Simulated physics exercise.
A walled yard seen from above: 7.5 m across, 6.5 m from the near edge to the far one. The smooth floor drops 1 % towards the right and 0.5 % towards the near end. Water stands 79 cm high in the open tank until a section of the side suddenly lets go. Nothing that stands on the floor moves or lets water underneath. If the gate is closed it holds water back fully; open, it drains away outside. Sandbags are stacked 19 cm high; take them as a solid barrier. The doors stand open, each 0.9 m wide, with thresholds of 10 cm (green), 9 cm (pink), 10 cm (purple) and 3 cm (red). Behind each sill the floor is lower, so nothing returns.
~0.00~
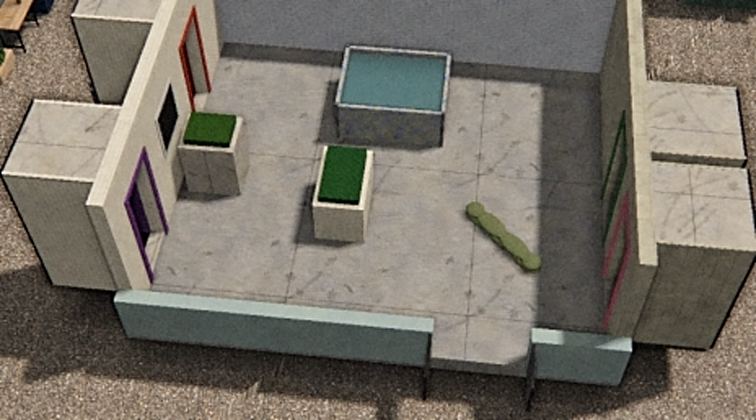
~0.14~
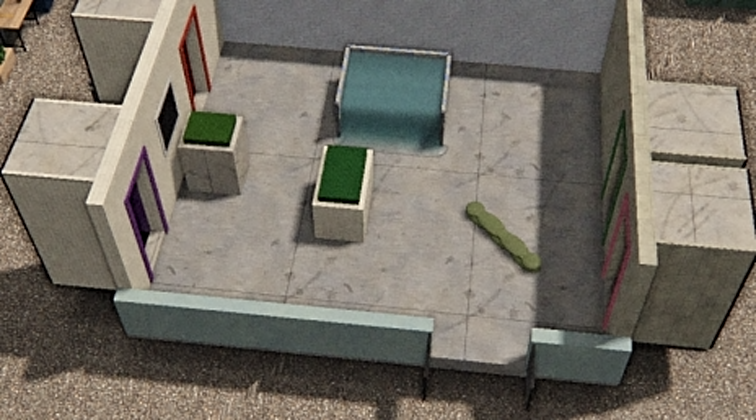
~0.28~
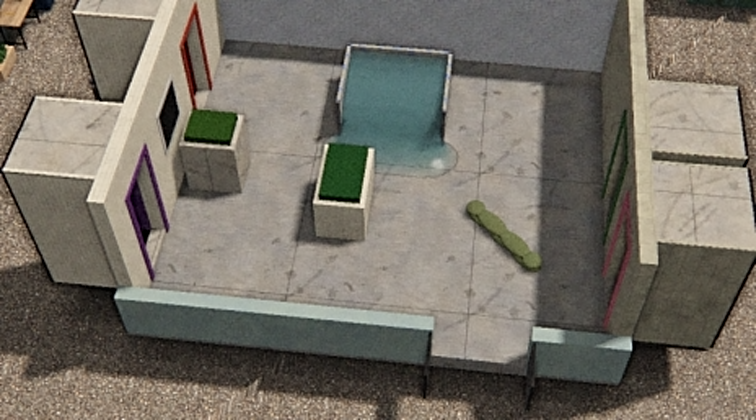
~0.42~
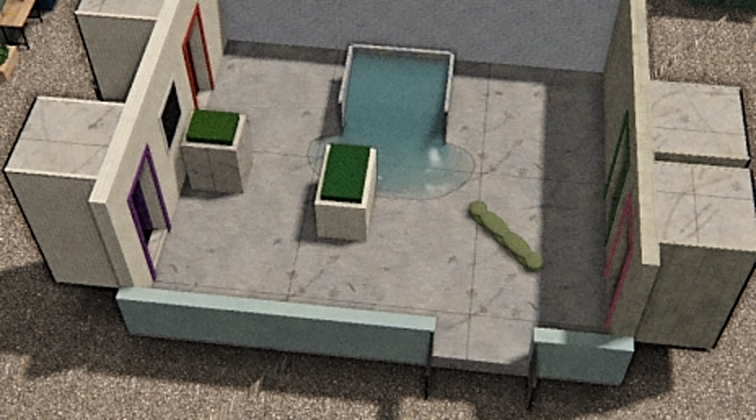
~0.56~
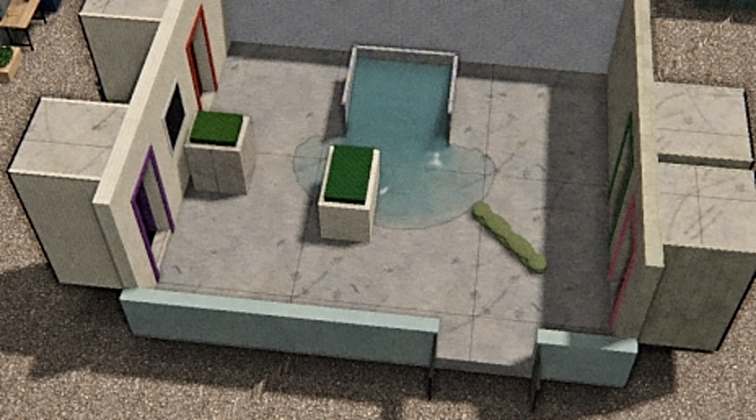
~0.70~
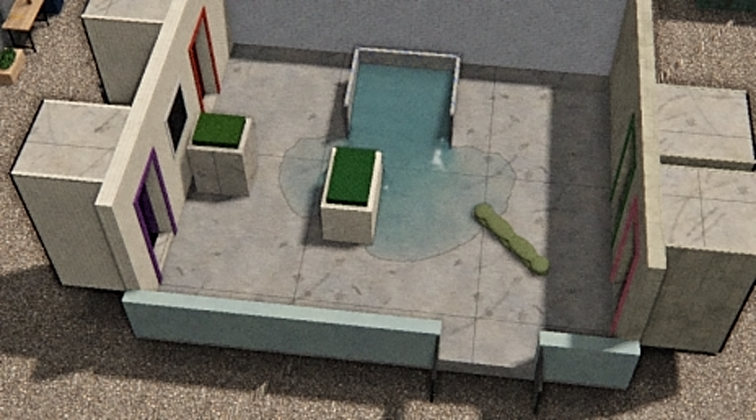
To begin with, a tank of still blue-green water stands at the back of a walled yard with two grass-topped blocks and a low green barrier. The tank's near side opens and water pours onto the floor, then spreads forward and sideways in a widening pool around the middle block.
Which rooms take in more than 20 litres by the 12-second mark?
The water let in: At the green door it does not reach the limit; at the pink door it does not reach the limit; at the purple door it keeps below the limit; at the red door it passes the limit.
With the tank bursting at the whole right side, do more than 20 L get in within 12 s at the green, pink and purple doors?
Against that limit: Green over, pink past it, purple under.
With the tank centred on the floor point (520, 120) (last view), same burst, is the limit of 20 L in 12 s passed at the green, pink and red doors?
Against that limit: Green over, pink past it, red not over.
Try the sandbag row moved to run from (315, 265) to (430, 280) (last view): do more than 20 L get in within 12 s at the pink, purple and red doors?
Against that limit: Pink over, purple not over, red over.
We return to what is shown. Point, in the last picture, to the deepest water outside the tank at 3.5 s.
Around (585, 361).
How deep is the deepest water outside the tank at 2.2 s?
About 28 cm.
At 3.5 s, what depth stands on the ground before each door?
In cm: Green 10, pink 11, purple 4, red 8.
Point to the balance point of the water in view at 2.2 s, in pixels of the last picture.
Near (390, 201).
After 1.4 s water covers 30 % of the floor and is deepest (42 cm) near (373, 180); green door not reached, pink door not reached, purple door not reached, red door not reached.
After 2.2 s water covers 50 % of the floor and is deepest (28 cm) near (415, 333); green door not reached, pink door not reached, purple door 9 cm at the sill, 0 L in, red door 6 cm at the sill, 0 L in.
After 3.5 s water covers 65 % of the floor and is deepest (20 cm) near (585, 361); green door 10 cm at the sill, 0 L in, pink door 11 cm at the sill, 0 L in, purple door 4 cm at the sill, 0 L in, red door 8 cm at the sill, 33 L in.
After 7.0 s water covers 80 % of the floor and is deepest (9 cm) near (324, 224); green door 7 cm at the sill, 0 L in, pink door 5 cm at the sill, 6 L in, purple door 4 cm at the sill, 1 L in, red door 2 cm at the sill, 55 L in.
After 12.0 s water covers 90 % of the floor and is deepest (10 cm) near (608, 364); green door 5 cm at the sill, 0 L in, pink door 8 cm at the sill, 6 L in, purple door 1 cm at the sill, 1 L in, red door 1 cm at the sill, 56 L in.
